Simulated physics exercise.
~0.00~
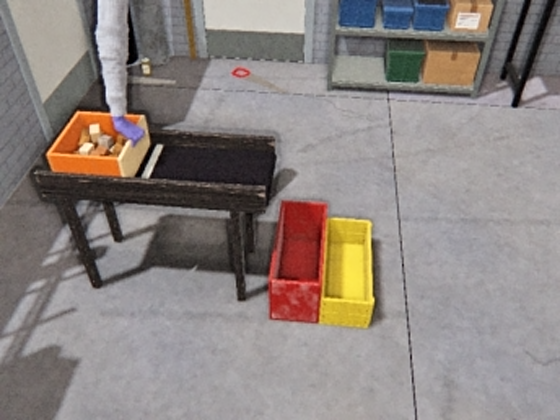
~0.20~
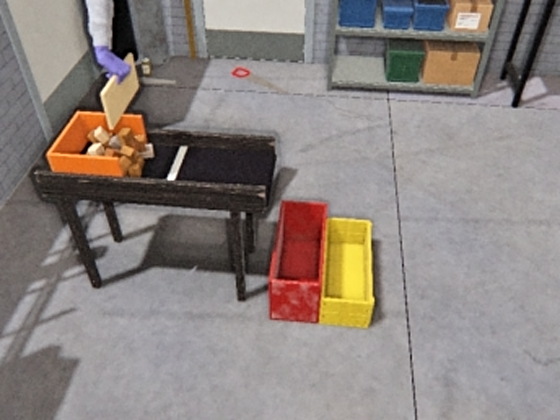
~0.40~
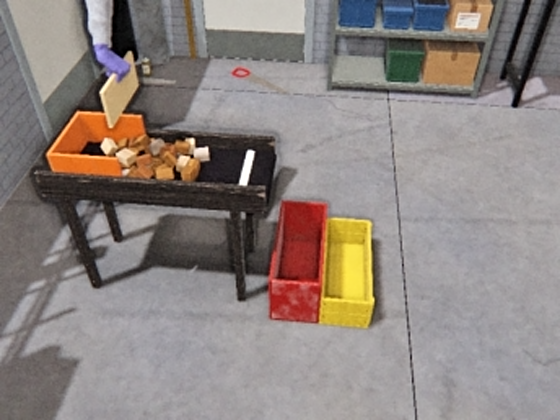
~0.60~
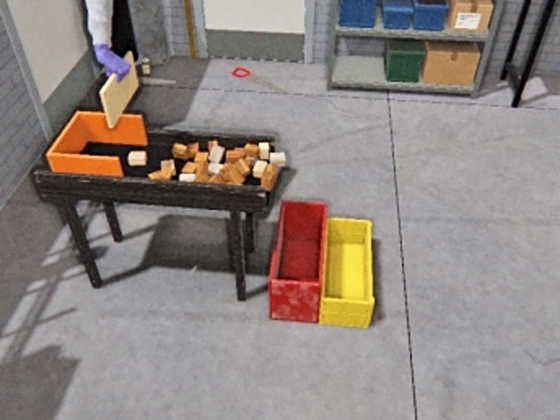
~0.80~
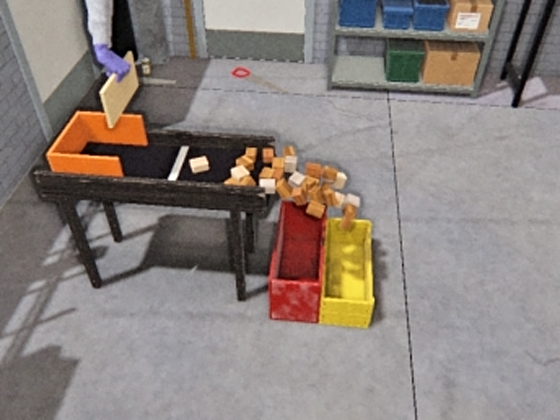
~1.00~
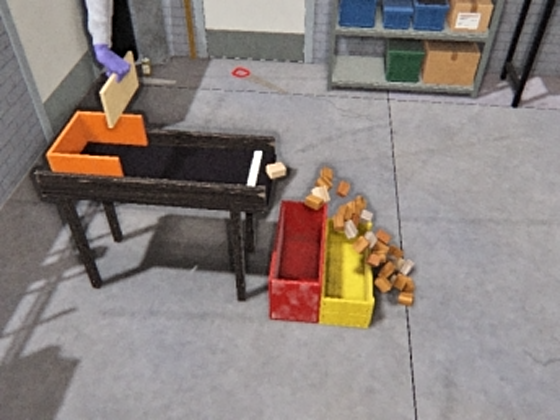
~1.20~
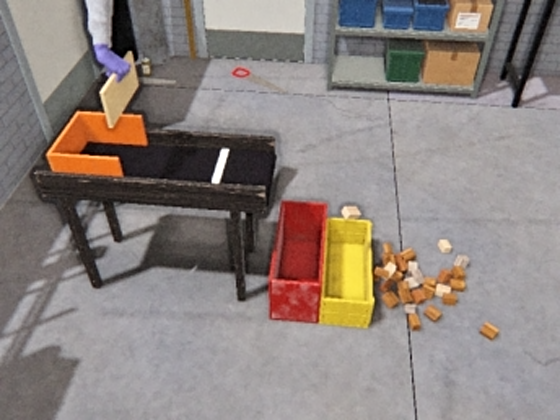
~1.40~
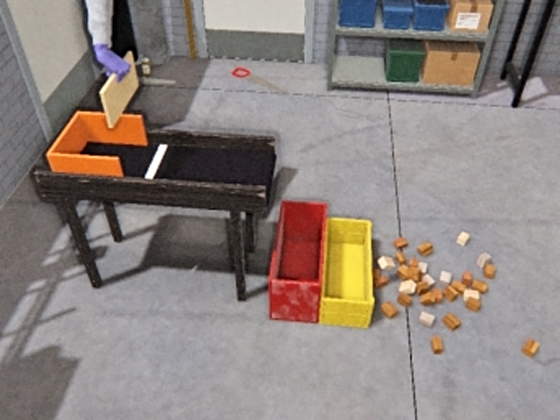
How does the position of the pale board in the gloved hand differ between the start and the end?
At the start the board stands at the right side of the orange pen, closing it off. At the end it is held upright, higher up and slightly to the left, leaving that side of the pen open.
